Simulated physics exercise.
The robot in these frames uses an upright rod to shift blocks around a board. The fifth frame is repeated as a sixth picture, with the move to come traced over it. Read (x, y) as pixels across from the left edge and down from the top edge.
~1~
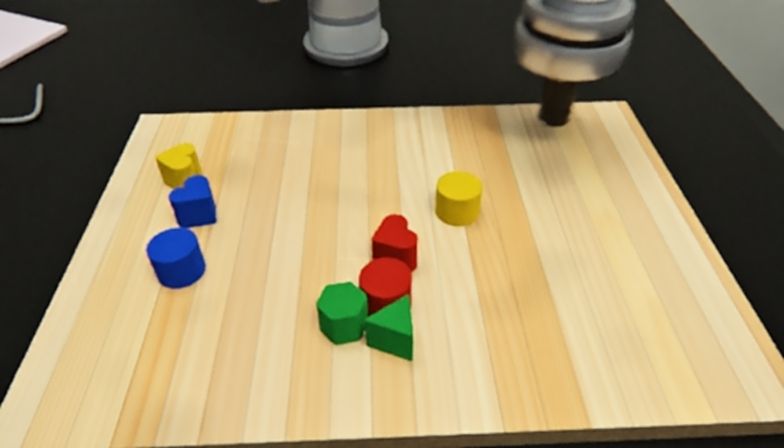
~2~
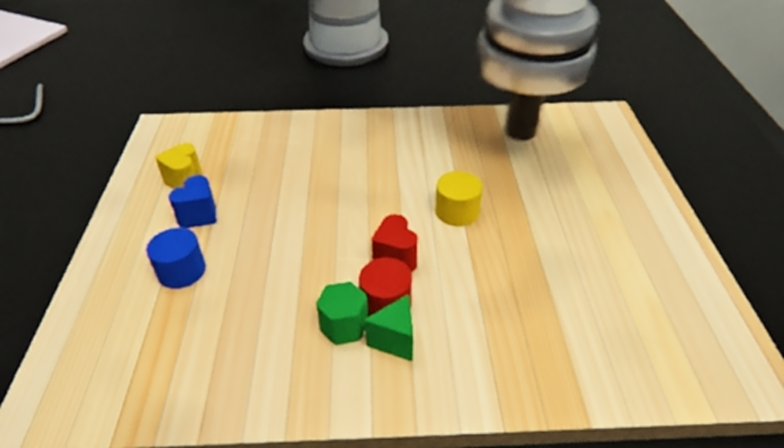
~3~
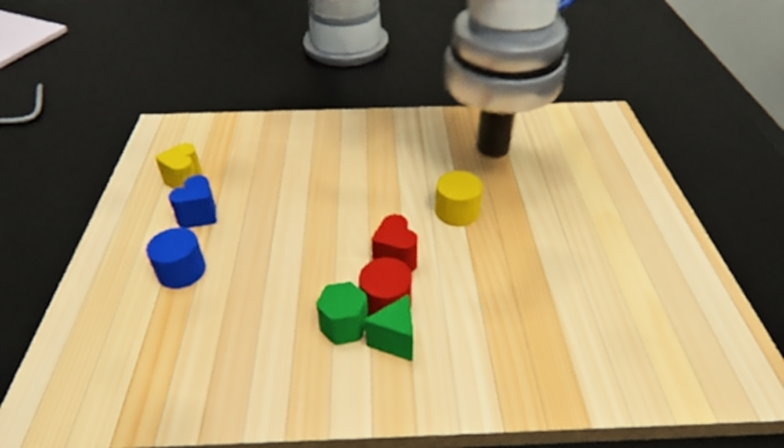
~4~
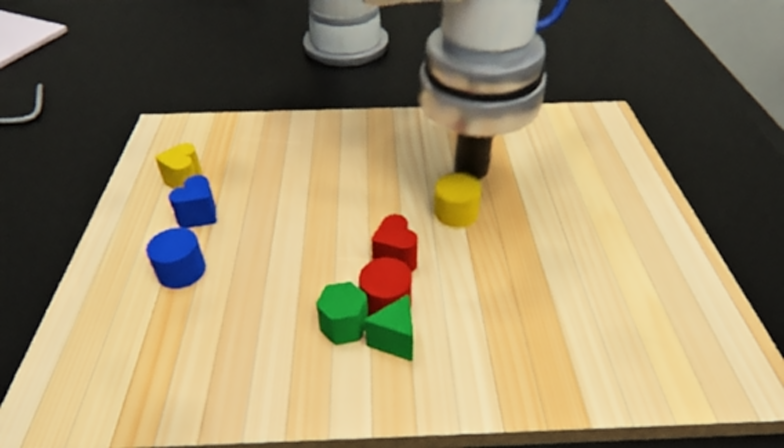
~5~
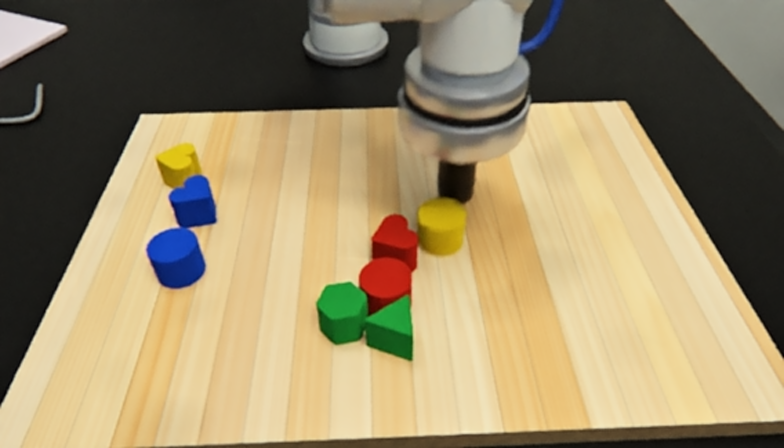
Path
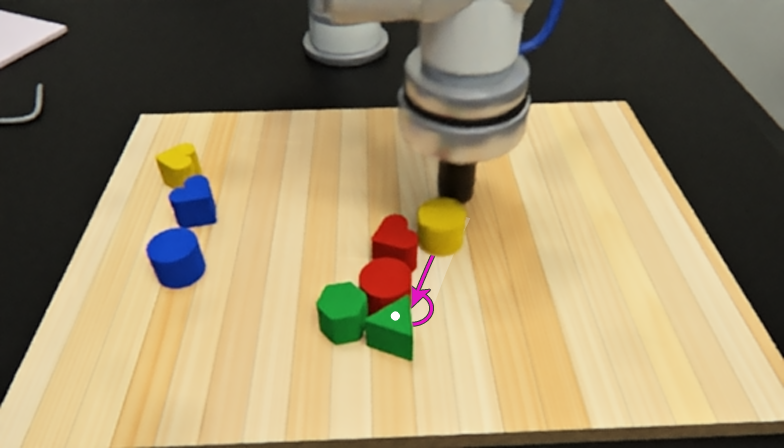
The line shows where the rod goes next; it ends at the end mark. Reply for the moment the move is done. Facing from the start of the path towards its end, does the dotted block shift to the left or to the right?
That's a shift to the left.
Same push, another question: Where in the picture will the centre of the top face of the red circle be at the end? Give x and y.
The centre of its top will be at (360, 328).
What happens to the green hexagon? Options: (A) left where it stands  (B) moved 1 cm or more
The answer is B.
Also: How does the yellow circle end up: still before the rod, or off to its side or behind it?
I expect it to be in front.
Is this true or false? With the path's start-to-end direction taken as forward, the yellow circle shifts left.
The statement is true.
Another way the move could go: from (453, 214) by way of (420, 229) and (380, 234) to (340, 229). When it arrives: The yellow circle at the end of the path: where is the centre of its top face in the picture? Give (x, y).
The middle of its upper face should be somewhere near (424, 234).
Path on the board, from (453, 214) to (411, 308); the dot is on the green triangular piece.
What follows on the original path. One third of the way, rod (441, 222); red heart-shaped block (385, 238), turned 35° clockwise; yellow circle (427, 244).
Two thirds of the way, rod (426, 253); green hexagon (318, 309), turned 25° clockwise; red circle (370, 303); green triangular piece (398, 331); red heart-shaped block (383, 238), turned 40° clockwise; yellow circle (417, 280).
At the end, rod (412, 288); green hexagon (311, 310), turned 35° clockwise; red circle (360, 328); green triangular piece (398, 362), turned 25° clockwise; red heart-shaped block (383, 238), turned 40° clockwise; yellow circle (418, 320).
